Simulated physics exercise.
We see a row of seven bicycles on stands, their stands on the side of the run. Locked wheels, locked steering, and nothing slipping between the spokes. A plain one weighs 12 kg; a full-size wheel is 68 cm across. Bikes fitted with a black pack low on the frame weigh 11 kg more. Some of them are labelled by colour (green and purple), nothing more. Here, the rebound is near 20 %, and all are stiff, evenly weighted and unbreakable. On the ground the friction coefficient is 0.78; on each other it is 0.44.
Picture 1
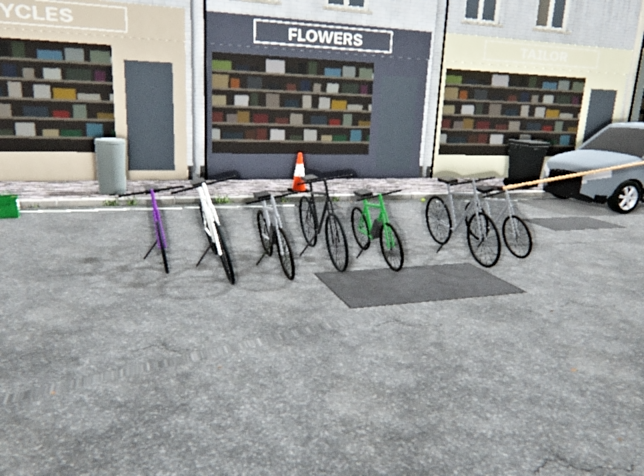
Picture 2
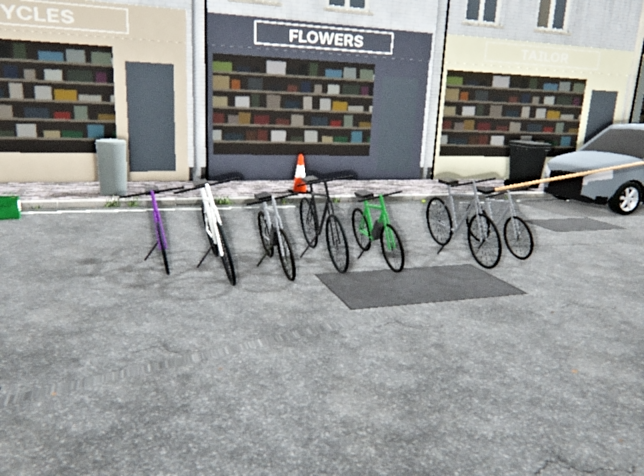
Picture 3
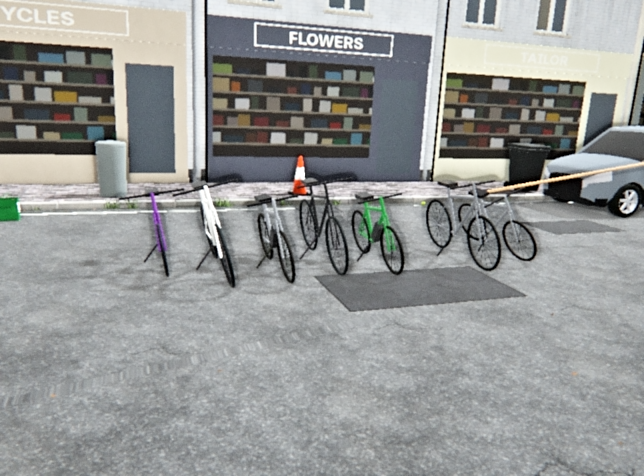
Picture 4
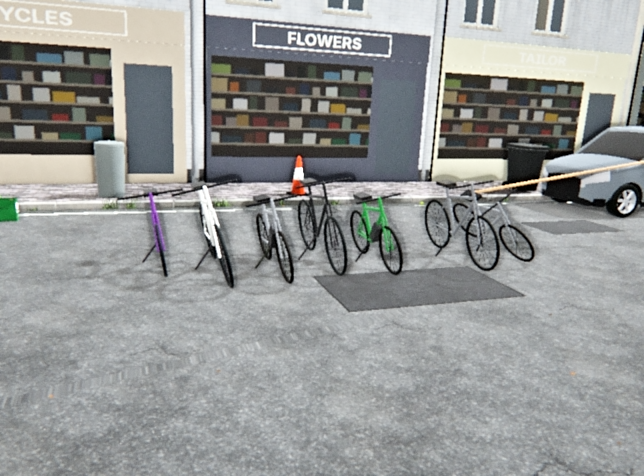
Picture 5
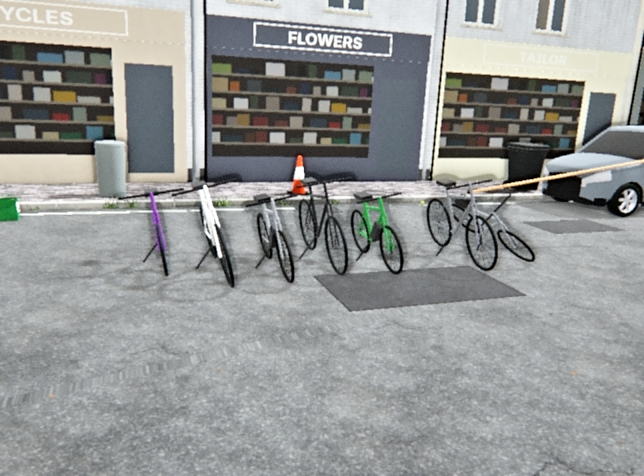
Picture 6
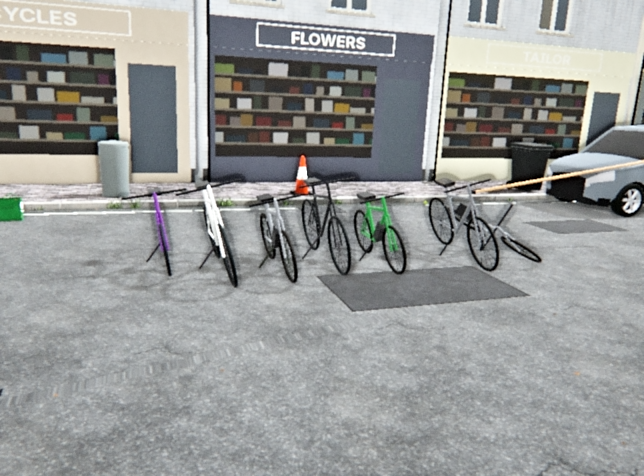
A row of bicycles stands outside shops as a pole tilts the rightmost one over.
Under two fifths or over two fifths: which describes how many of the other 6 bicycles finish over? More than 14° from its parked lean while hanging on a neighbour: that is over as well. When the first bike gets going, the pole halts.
Finishing over: Fewer than two in five.
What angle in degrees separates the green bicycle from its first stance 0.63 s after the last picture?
Near 0 degrees from how it began.
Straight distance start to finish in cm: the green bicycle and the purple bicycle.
Green 0 cm, purple 0 cm.
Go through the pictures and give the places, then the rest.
In the first frame (places mark the middle of the side facing us), pole end (502, 189) 14 cm from the first bicycle; green bicycle (400, 239); purple bicycle (161, 238); the rest undisturbed.
Pole end pushing; purple bicycle (161, 240), in the second frame.
Pole end pushing; green bicycle (401, 242); the rest undisturbed, in the third frame.
Pole end pushing; green bicycle (399, 242); the rest undisturbed, in the fourth frame.
Pole end stopped; green bicycle (400, 242); the rest undisturbed, in the fifth frame.
Pole end (475, 193) stopped; purple bicycle (163, 241); green bicycle (403, 242); steepest lean 7°, the bicycle at (436, 224); one has shifted, in the sixth frame.
Then, 0.09 s after the last picture, none of the 6 other bicycles over, 1 disturbed.
Then, 0.35 s after the last picture, 1 of the 6 other bicycles over.
At rest, 1 of the 6 other bicycles over; purple bicycle unmoved; green bicycle unmoved. That is 17 per cent. Five left standing. As the last picture would show them, middles, purple bicycle near (161, 225), green bicycle near (375, 227).
